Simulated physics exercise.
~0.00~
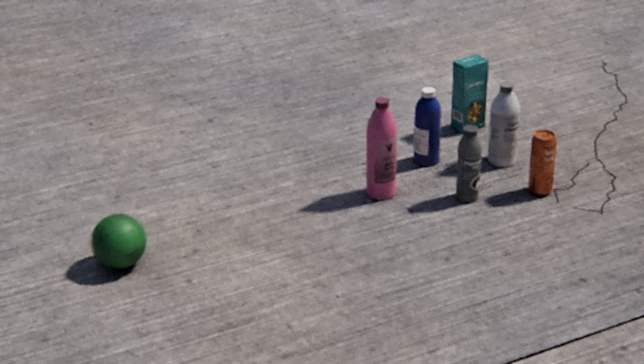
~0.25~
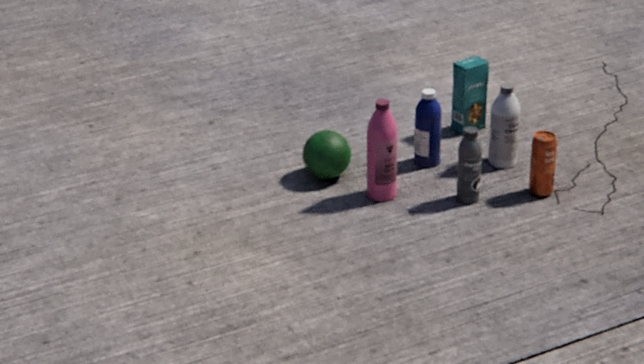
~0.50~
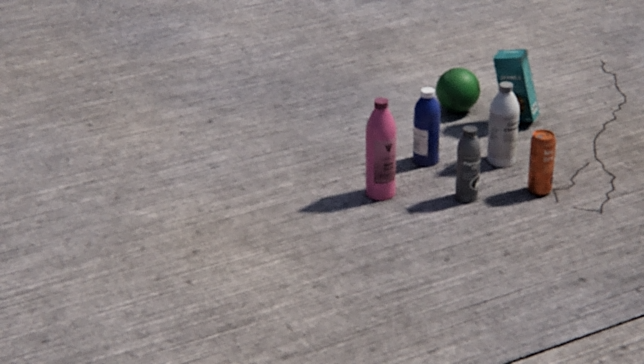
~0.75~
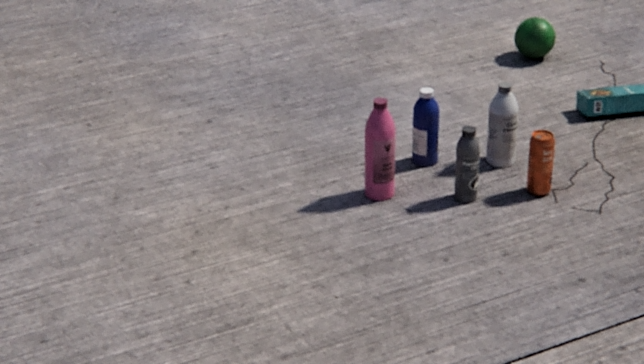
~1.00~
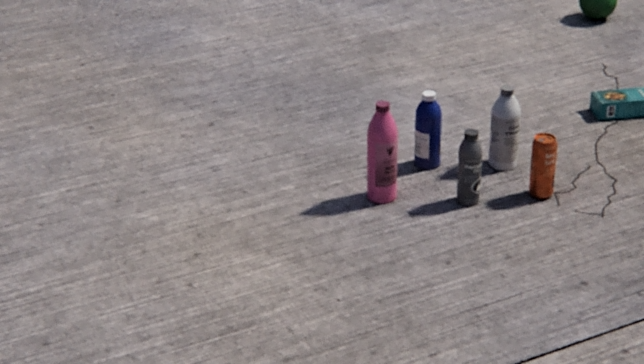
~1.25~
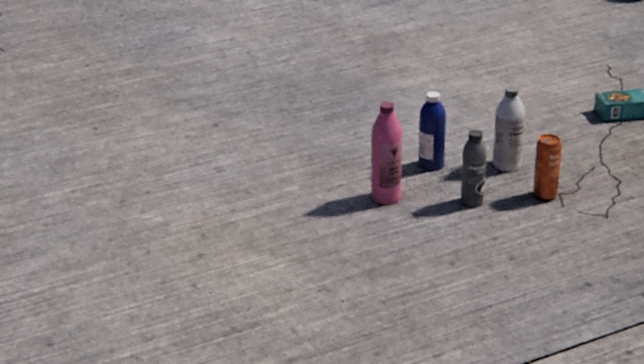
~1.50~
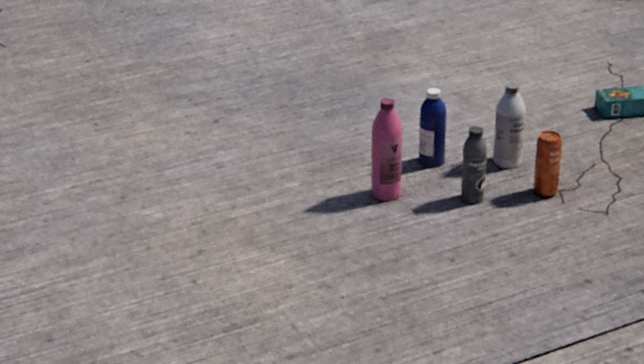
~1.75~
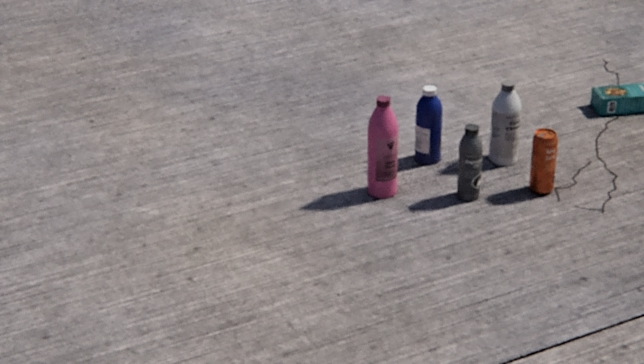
A green ball rolls past the bottles, knocks over a turquoise carton and leaves view.
